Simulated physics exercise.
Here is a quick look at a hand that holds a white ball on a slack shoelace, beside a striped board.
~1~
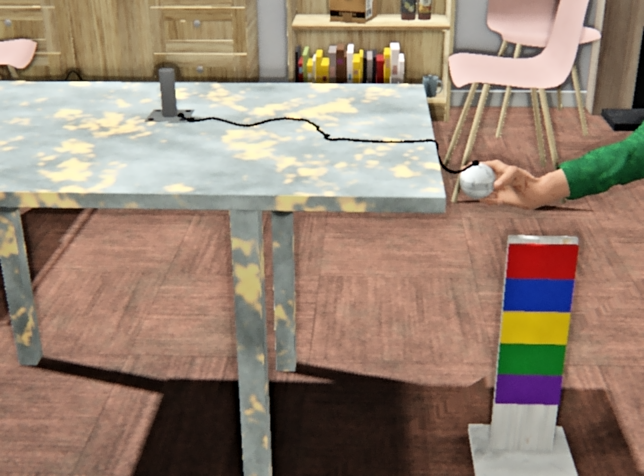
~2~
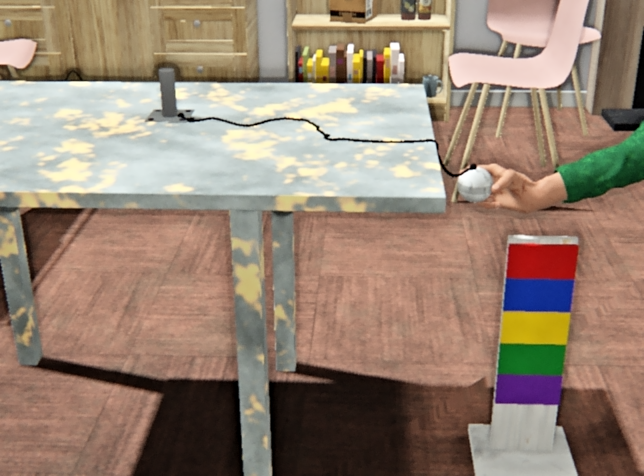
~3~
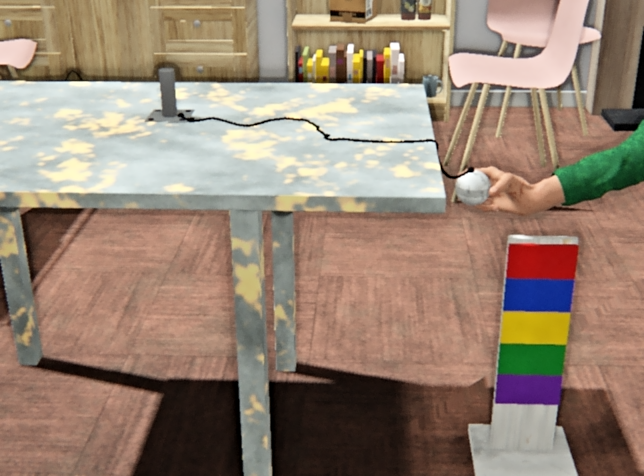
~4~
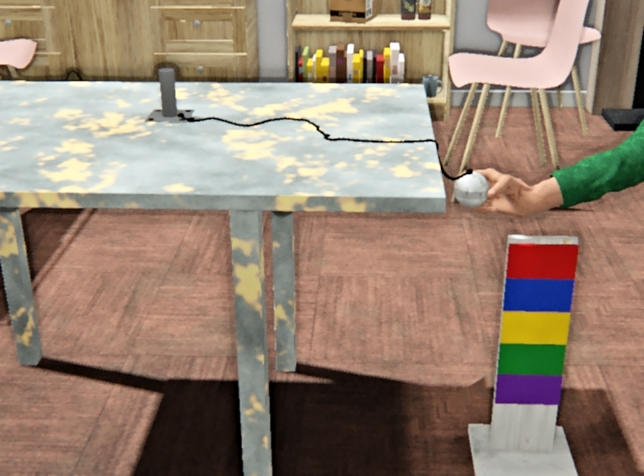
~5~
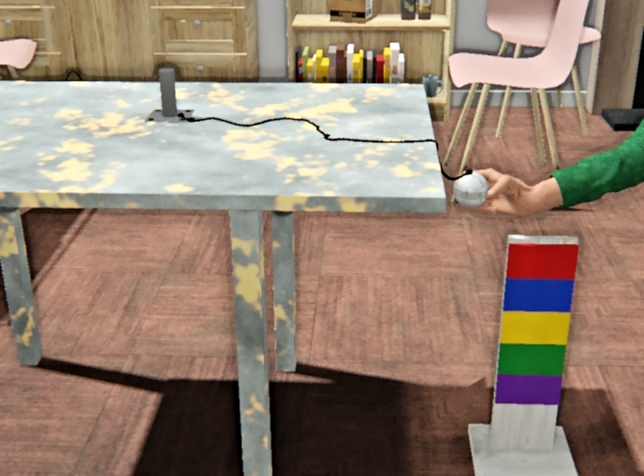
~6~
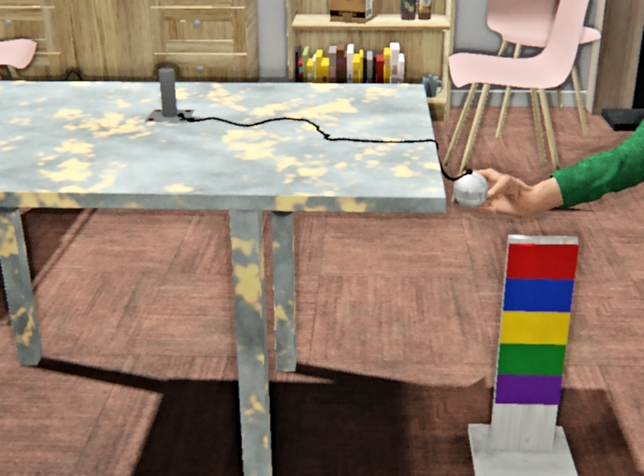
A hand in a green sleeve held a white ball on a slack black cord just off the table's edge, shifting it very slightly left, then keeping it still beside the upright board with coloured stripes.
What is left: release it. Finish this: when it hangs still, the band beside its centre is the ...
When it hangs still, the band beside its centre is the blue one.
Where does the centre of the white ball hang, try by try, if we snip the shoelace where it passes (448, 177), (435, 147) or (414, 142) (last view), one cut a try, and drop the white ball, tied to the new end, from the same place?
I'd expect it near (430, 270) on the first try, near (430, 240) on the second and near (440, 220) on the third.
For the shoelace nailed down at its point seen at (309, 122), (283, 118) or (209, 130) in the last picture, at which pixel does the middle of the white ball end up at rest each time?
Results: (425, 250); (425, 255); (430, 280).
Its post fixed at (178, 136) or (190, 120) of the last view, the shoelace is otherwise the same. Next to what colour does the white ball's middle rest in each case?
Taking the two spots in turn: Yellow, then yellow.
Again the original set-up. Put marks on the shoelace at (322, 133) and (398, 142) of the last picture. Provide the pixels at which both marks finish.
I'd say about (392, 130) for one and about (436, 186) for the other.
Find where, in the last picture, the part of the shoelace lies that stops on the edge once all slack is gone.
Approximately at (346, 140) in the final frame.
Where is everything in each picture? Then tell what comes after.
In the first picture, white ball (478, 181); red (542, 263); blue (539, 296); yellow (535, 329); green (532, 360); purple (529, 391).
In the second picture, white ball (475, 185); shoelace through (190, 121) (250, 126) (309, 123) (340, 139) (417, 142).
In the third picture, white ball (473, 188).
In the fourth picture, white ball (471, 190); shoelace through (190, 121) (250, 126) (309, 123) (340, 139) (417, 142).
In the fifth picture, white ball (471, 190).
In the sixth picture, white ball (471, 190); shoelace through (190, 121) (250, 126) (309, 123) (340, 139) (417, 142).
A little later, ball near (415, 278); level with blue.
Next, ball near (447, 287); level with blue.
When it is over, ball near (435, 292); level with blue. Its middle rests at the blue band.
